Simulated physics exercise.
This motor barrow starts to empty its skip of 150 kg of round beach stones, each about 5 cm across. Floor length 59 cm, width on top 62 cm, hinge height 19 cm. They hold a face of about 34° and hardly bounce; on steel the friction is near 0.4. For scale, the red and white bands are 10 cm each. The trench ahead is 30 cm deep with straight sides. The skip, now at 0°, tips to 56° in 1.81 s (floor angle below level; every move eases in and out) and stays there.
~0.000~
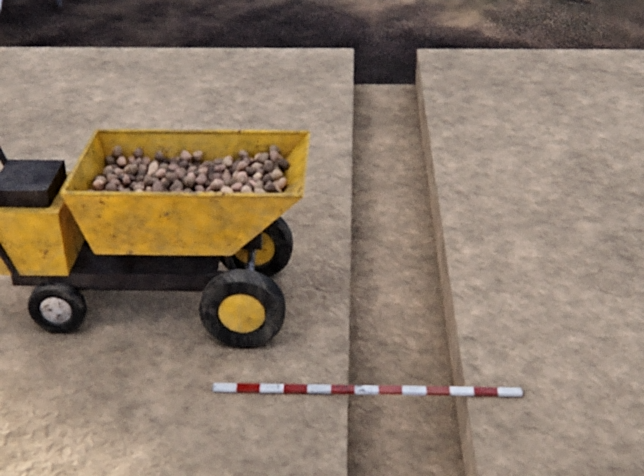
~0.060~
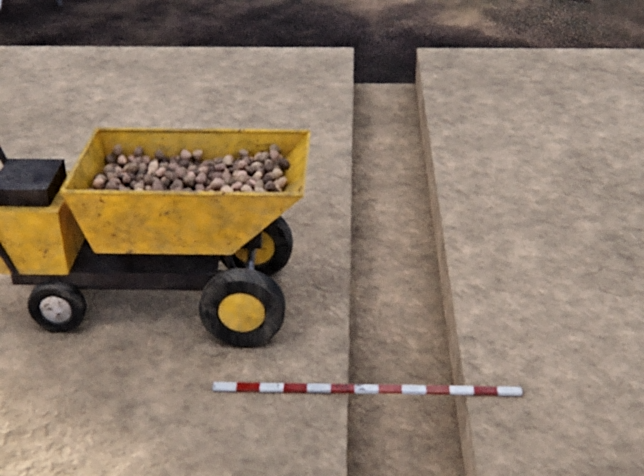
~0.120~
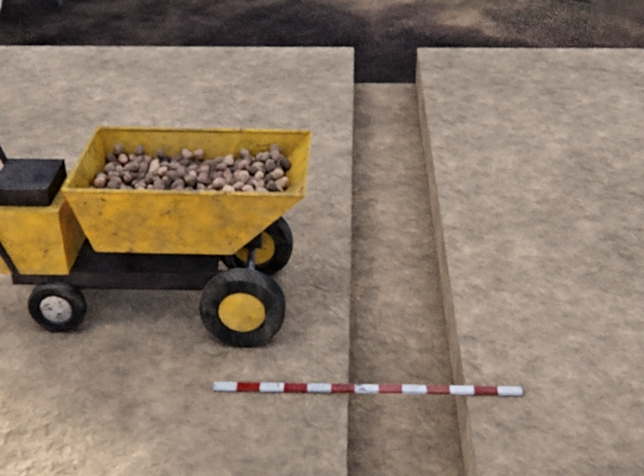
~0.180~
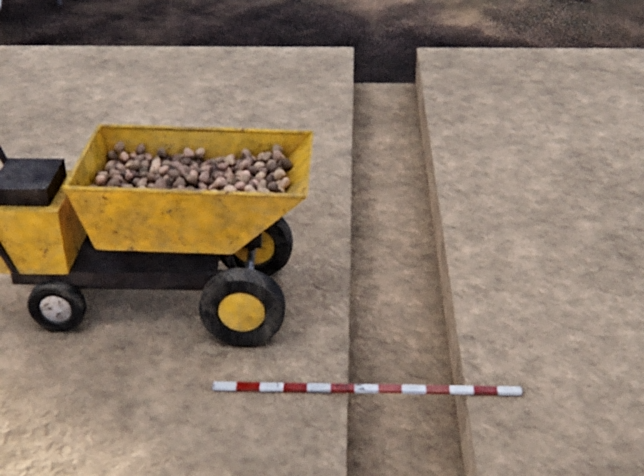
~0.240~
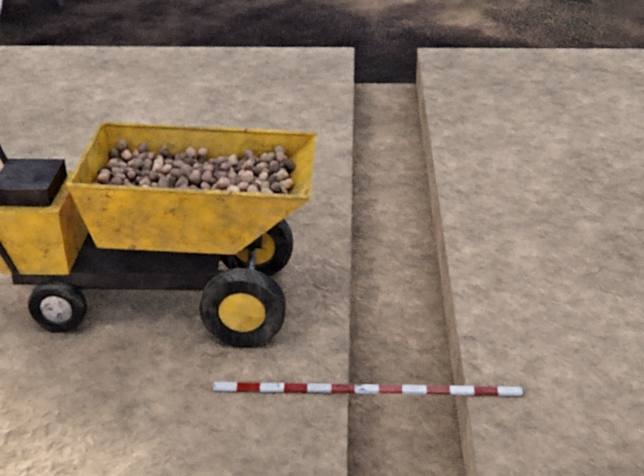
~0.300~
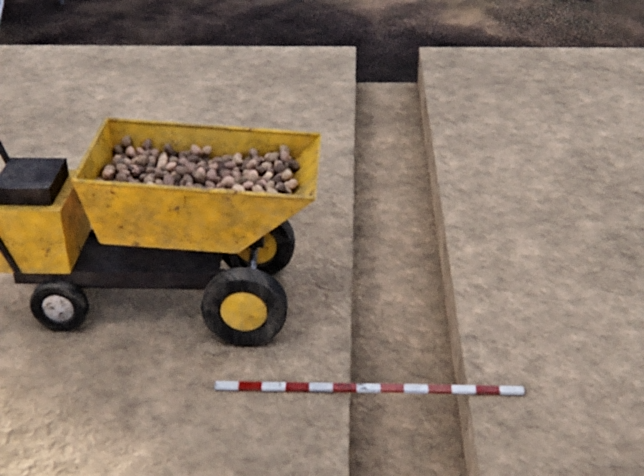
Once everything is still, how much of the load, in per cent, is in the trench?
Some 85 per cent of it.
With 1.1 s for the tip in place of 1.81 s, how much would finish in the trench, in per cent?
It would be near 80 per cent.
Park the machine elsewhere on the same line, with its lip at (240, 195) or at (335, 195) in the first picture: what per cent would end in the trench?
About 90 and 65 per cent.
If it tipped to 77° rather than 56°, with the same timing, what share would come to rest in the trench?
Then about 95 per cent.
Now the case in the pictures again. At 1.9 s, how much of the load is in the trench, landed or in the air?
Some 25 per cent.
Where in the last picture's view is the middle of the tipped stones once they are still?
Around (418, 348).
After 1.4 s the floor is at 47°; 100 % in the skip; the foremost stones are at (377, 249).
After 1.9 s the floor is at 56°; 73 % in the skip, 27 % in the trench, 1 % past the trench; the foremost stones are at (465, 318).
After 2.3 s the floor is at 56°; 45 % in the skip, 48 % in the trench, 8 % past the trench; the foremost stones are at (538, 300).
After 4.2 s the floor is at 56°; 6 % in the skip, 85 % in the trench, 9 % past the trench; the foremost stones are at (611, 305).
